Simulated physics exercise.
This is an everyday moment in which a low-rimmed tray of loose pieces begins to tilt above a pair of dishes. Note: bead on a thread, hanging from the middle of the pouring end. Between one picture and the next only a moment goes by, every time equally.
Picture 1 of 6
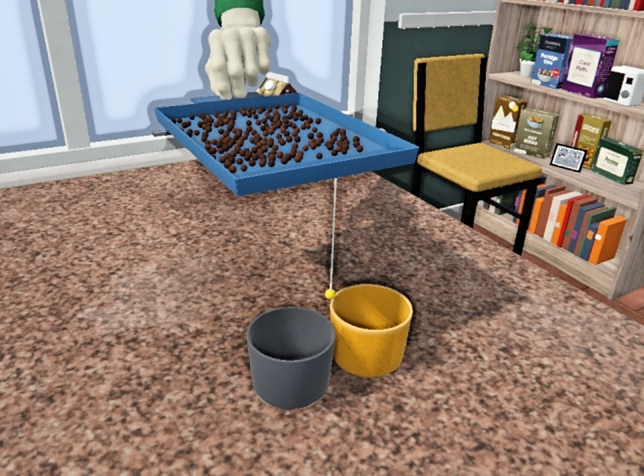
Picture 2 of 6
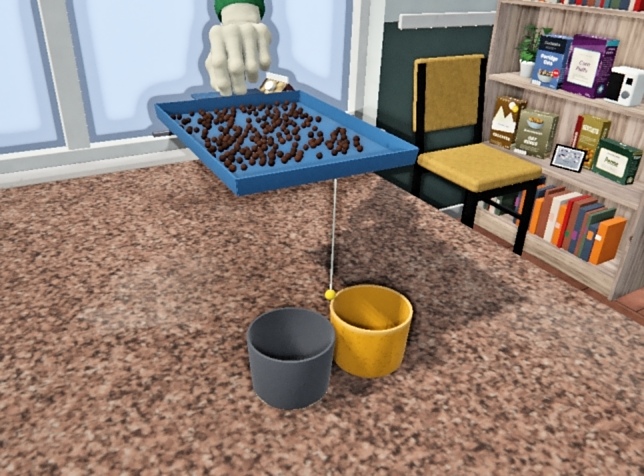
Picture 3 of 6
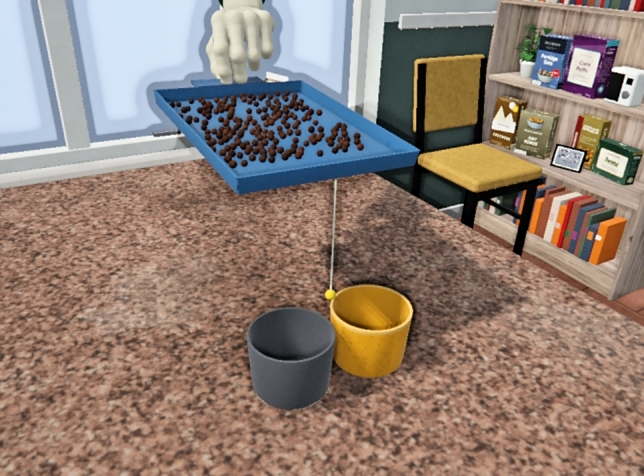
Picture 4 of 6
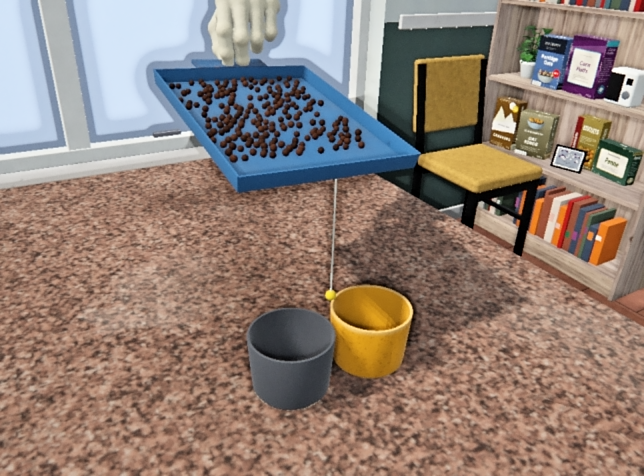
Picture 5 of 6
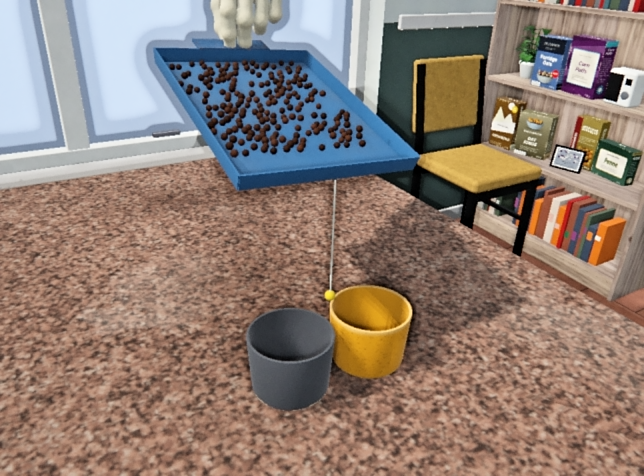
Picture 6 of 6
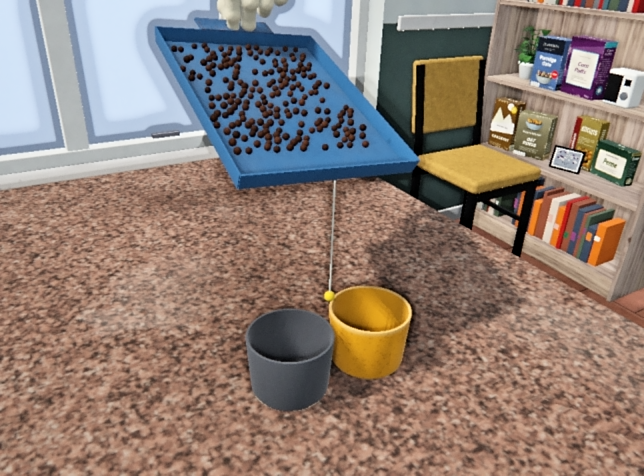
On a speckled countertop, a pale gloved hand steadily raised the far end of a blue tray of small brown balls, which shifted slightly, above a gray dish and a yellow one.
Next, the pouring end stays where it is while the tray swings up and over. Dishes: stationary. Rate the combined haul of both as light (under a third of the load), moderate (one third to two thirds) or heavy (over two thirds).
A moderate haul.
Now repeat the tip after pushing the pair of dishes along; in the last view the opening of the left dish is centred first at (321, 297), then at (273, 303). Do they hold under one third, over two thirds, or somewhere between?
In turn: Under a third; less than a third.
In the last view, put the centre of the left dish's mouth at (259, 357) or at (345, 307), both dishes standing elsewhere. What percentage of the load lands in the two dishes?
30 %, then 40 %.
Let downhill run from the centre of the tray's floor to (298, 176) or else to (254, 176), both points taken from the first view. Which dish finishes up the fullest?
Respectively, the one at left and the one at left.
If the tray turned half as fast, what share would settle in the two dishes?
Close to 50 per cent.
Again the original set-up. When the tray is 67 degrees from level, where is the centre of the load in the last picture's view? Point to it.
Its middle sits at about pixel (370, 167).
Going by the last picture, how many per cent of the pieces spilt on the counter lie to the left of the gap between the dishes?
About 10 %.
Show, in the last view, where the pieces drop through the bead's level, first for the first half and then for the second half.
I'd place the first part at (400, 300) and the rest at (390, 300).
Just after the last frame, tray tipped steeply; the larger part on the tray; just a few outside both; roughly a quarter in the air.
A moment on, tray tipped past a quarter turn; roughly two thirds on the tray; just a few in the left dish; about a tenth in the right dish; roughly a quarter outside both; about a tenth in the air.
Further on, tray tipped past a quarter turn; just a few in the left dish; roughly a third in the right dish; roughly half outside both.
When it is over, tray tipped past a quarter turn; just a few in the left dish; roughly a third in the right dish; roughly half outside both.
